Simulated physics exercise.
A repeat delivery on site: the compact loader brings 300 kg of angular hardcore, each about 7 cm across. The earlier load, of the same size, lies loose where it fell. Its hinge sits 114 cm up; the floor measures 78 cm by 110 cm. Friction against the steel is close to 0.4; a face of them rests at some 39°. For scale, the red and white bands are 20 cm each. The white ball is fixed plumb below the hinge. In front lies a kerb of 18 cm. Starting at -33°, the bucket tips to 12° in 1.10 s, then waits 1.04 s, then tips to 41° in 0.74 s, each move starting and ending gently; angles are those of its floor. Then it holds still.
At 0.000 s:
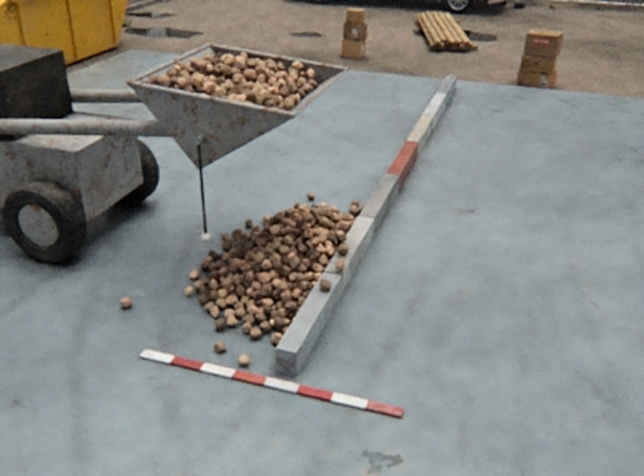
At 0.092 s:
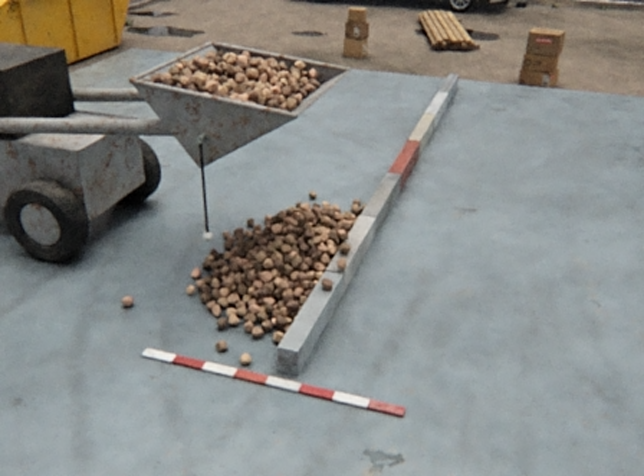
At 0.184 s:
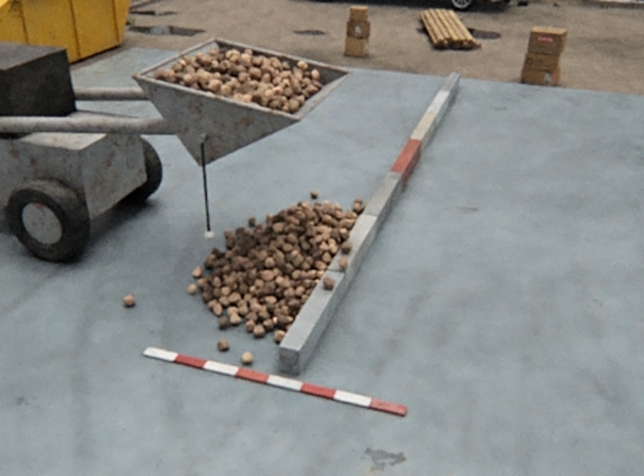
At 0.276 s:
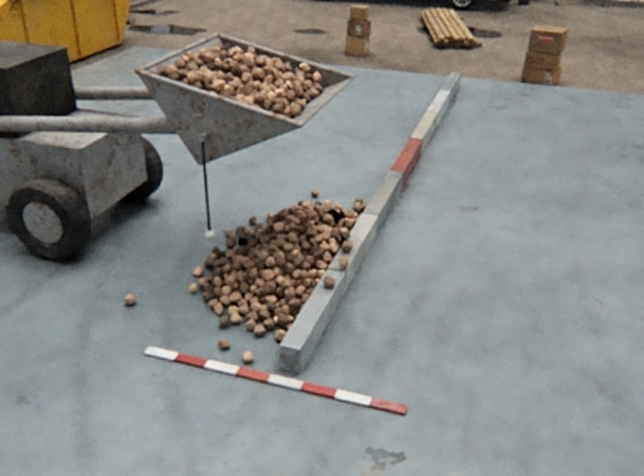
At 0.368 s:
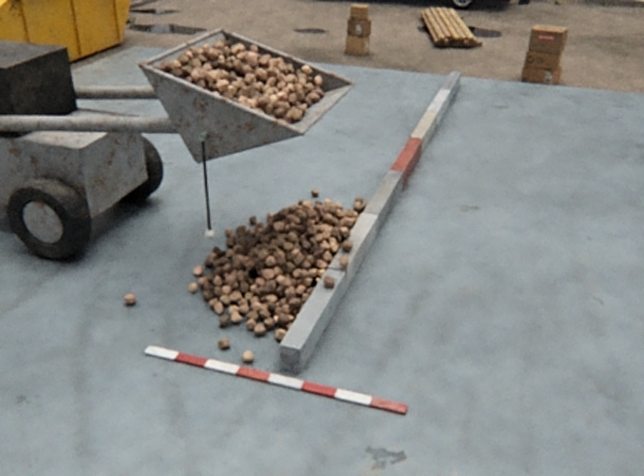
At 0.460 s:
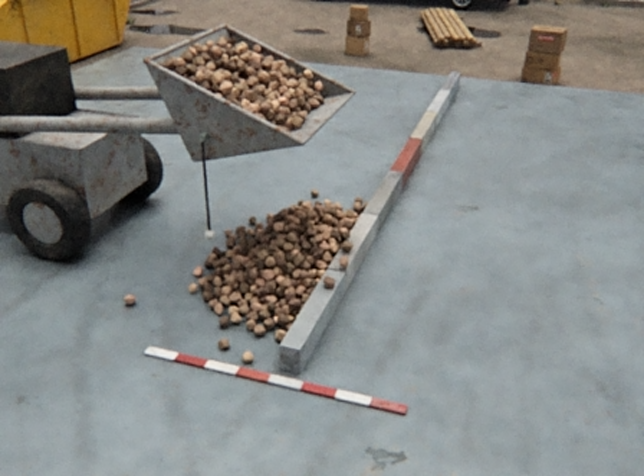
In this clip, a small grey loader holds a bucket of brownish stones above a loose pile resting against a long kerb, and the bucket gradually tilts forward, its front lip lowering slightly while the stones stay inside.
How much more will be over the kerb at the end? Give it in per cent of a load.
About 40 per cent.
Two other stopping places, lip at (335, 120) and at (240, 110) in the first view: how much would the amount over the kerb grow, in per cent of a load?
First some 85, then 0 per cent.
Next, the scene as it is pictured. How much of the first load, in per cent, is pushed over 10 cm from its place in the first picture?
About 0 per cent.
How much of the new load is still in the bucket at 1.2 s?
About 100 per cent.
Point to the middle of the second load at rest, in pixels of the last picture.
Around (338, 249).
After 0.8 s the floor is at 5°; in per cent of one load, 100 in the bucket, 100 on this side of the kerb; the foremost stones are at (343, 249).
After 1.2 s the floor is at 12°; in per cent of one load, 100 in the bucket, 100 on this side of the kerb; the foremost stones are at (343, 249).
After 3.3 s the floor is at 41°; in per cent of one load, 6 in the bucket, 174 on this side of the kerb, 20 over the kerb; the foremost stones are at (421, 288).
After 5.9 s the floor is at 41°; in per cent of one load, 0 in the bucket, 160 on this side of the kerb, 40 over the kerb; the foremost stones are at (485, 292). Net gain over the kerb, 40.
